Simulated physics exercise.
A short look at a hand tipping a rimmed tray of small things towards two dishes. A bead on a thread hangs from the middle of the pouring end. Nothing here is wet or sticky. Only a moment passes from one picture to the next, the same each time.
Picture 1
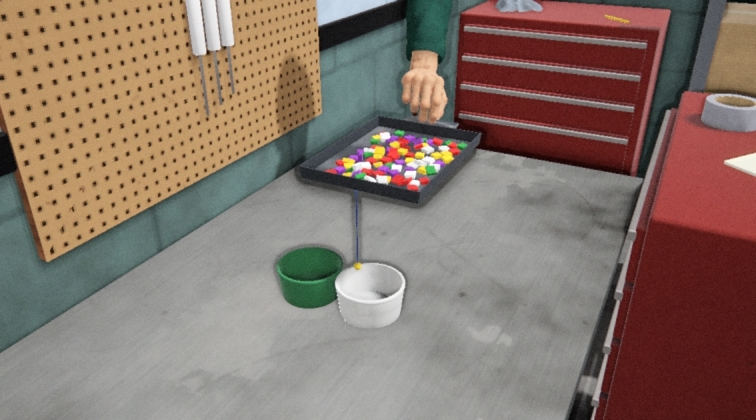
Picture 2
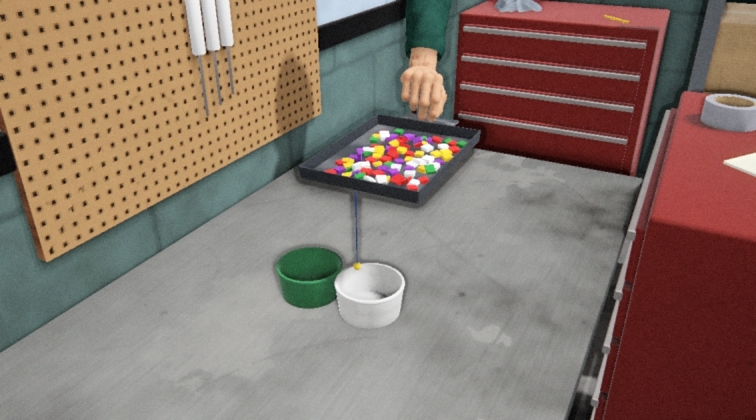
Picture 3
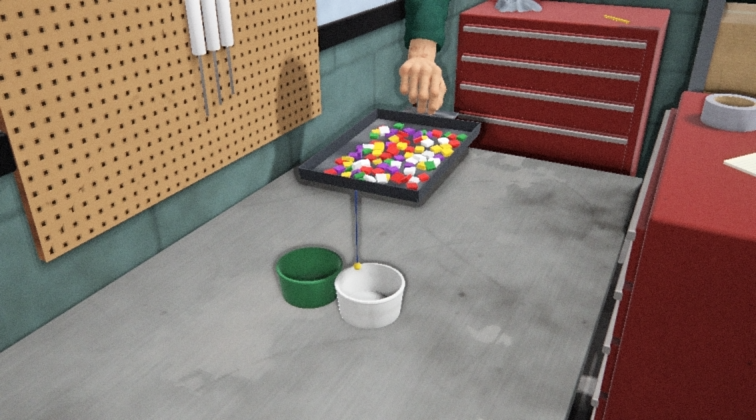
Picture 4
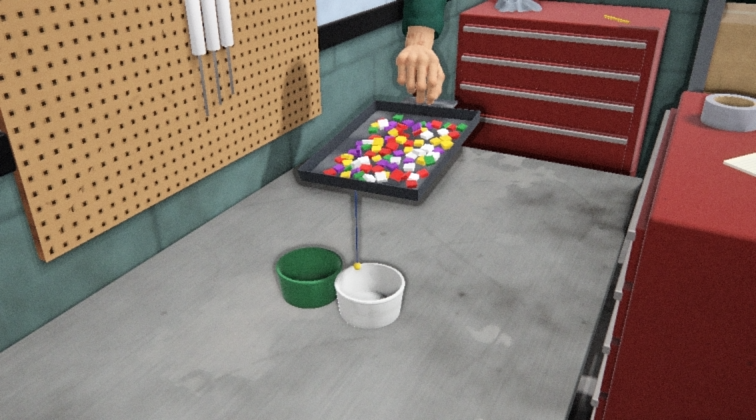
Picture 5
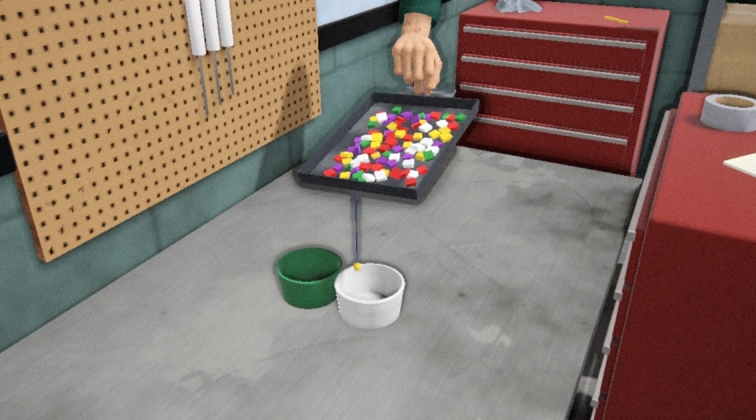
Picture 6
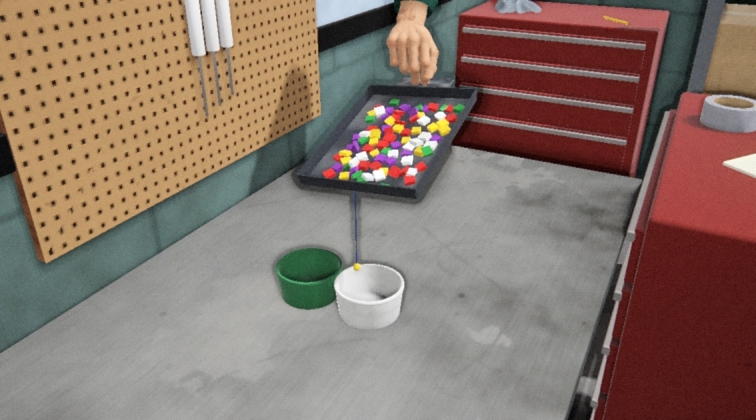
The footage shows a hand gradually raising the far end of a dark rimmed tray of colourful mosaic tiles, tilting it towards a green dish and a white dish, while a bead hangs on a thread from the lower end.
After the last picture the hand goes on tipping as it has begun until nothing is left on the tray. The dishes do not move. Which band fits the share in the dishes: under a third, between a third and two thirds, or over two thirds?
They take between a third and two thirds between them.
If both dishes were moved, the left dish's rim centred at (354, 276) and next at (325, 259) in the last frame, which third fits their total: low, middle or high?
One: Under a third. Two: Below one third.
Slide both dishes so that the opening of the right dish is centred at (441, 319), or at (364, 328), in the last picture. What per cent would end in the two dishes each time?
Near 10 % and 10 %.
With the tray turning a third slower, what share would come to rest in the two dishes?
Some 50 per cent.
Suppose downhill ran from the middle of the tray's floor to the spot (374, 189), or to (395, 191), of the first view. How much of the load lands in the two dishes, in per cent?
Roughly 20 per cent, and 20 per cent.
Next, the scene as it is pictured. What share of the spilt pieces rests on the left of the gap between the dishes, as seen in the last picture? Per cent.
Some 90 per cent.
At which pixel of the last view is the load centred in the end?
At about (305, 300).
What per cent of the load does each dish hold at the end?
For the left dish some 50 %, for the right dish some 0 %.
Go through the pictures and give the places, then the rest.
In the first frame, corners of the pouring end (301, 166) and (419, 191), level; middle of the load (393, 156), mosaic tiles; left dish (293, 291); right dish (354, 311); bead on its thread (358, 266).
In the second frame, corners of the pouring end (300, 166) and (418, 191), level; middle of the load (393, 155).
In the third frame, corners of the pouring end (300, 167) and (418, 190), tipped barely, lowest at the left corner; middle of the load (393, 152).
In the fourth frame, corners of the pouring end (299, 169) and (417, 189), tipped a little, lowest at the left corner; middle of the load (392, 147).
In the fifth frame, corners of the pouring end (299, 171) and (416, 188), tipped a little, lowest at the left corner; middle of the load (391, 143).
In the sixth frame, corners of the pouring end (298, 174) and (414, 188), tipped clearly, lowest at the left corner; middle of the load (389, 139); left dish (292, 292); right dish (353, 312).
Just after the last frame, tray tipped steeply; almost all on the tray; just a few in the air.
A moment on, tray tipped past a quarter turn; the larger part on the tray; just a few in the left dish; about a tenth outside both; about a tenth in the air.
Further on, tray tipped past a quarter turn; just a few in the right dish; roughly half in the left dish; roughly half outside both.
When it is over, tray tipped past a quarter turn; just a few in the right dish; roughly half in the left dish; roughly half outside both.
